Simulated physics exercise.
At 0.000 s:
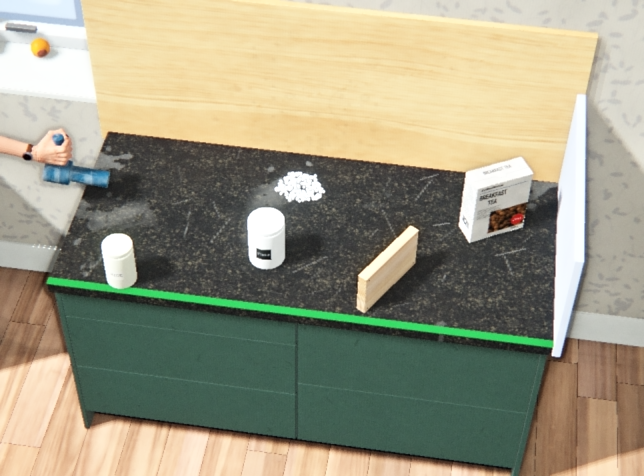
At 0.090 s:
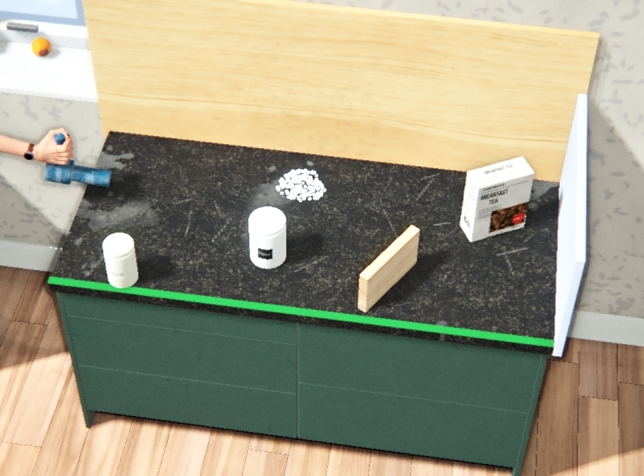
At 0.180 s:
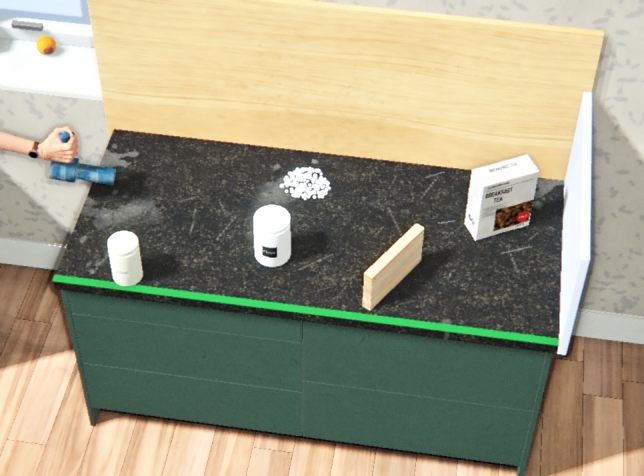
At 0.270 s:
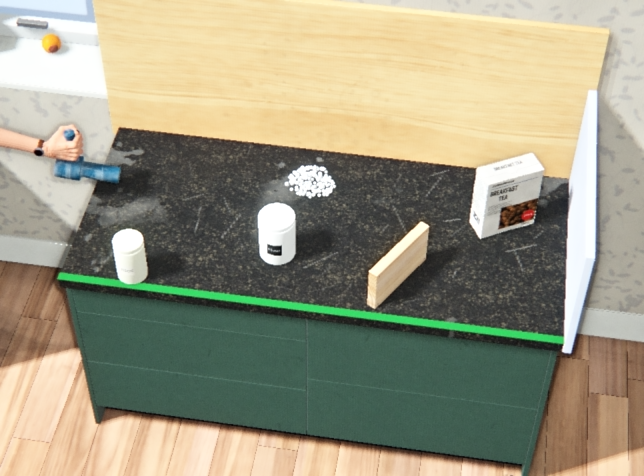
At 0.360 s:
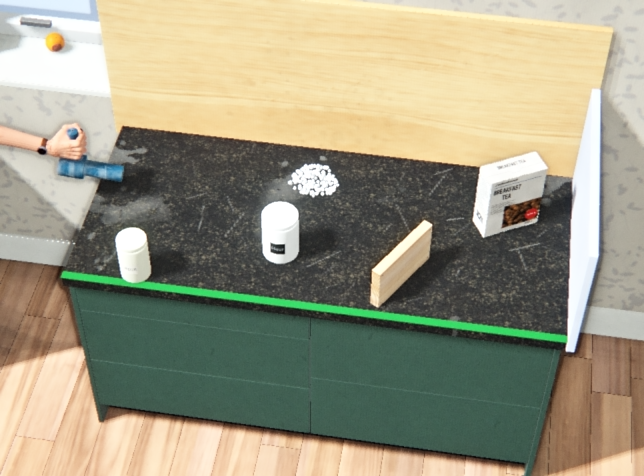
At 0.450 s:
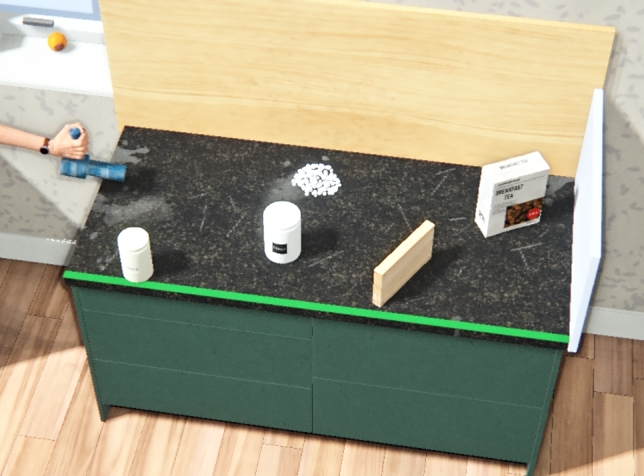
A hand holding a blue dryer at the left of a dark counter, white beads lying still as the view shifts slightly.
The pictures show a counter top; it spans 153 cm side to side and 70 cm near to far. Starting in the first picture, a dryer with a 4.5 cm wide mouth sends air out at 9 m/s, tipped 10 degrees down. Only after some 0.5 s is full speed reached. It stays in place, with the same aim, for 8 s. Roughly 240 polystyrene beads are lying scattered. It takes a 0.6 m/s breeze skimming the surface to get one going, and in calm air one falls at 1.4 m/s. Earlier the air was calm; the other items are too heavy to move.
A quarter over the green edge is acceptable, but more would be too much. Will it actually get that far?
Odds are the amount swept past that edge ends up not above a quarter.
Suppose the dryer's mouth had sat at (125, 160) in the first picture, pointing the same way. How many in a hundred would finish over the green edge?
In that case roughly 80 percent.
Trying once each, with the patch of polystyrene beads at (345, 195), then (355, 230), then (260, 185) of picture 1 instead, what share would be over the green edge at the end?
Taking the three spots in order, you'd get around 1 percent, 30 percent and 0 percent.
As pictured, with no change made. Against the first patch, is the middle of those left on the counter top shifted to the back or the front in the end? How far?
The middle sits nearer the rear edge now, some 15 cm away from where it began.
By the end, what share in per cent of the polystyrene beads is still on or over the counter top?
Result: Some 100 %.
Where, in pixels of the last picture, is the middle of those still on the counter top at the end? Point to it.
Roughly at (572, 180).
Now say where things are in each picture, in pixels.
In the first picture, the middle of the polystyrene beads is near (299, 187), none has stirred yet and the mouth of the dryer is at (108, 180).
In the second picture, the middle of the polystyrene beads is near (300, 183), none has stirred yet and the green edge is centred on (296, 315).
In the third picture, the middle of the polystyrene beads is near (304, 181), none has stirred yet, the top of a jar is at (272, 218) and the top of a board is at (395, 250).
In the fourth picture, the middle of the polystyrene beads is near (309, 179) and none has stirred yet.
In the fifth picture, the middle of the polystyrene beads is near (312, 178) and none has stirred yet.
In the sixth picture, the middle of the polystyrene beads is near (315, 182) and none has stirred yet.
After 1.6 s, 88 % are on the move or not yet settled, 0 % are over the green edge; the middle of those still in play is near (569, 167).
After 2.6 s, 86 % are on the move or not yet settled, 0 % are over the green edge; the middle of those still in play is near (570, 170).
After 4.4 s, 83 % are on the move or not yet settled, 0 % are over the green edge; the middle of those still in play is near (568, 178).
After 8.0 s, at the end, 0 % are over the green edge; the middle of those still in play is near (572, 180).
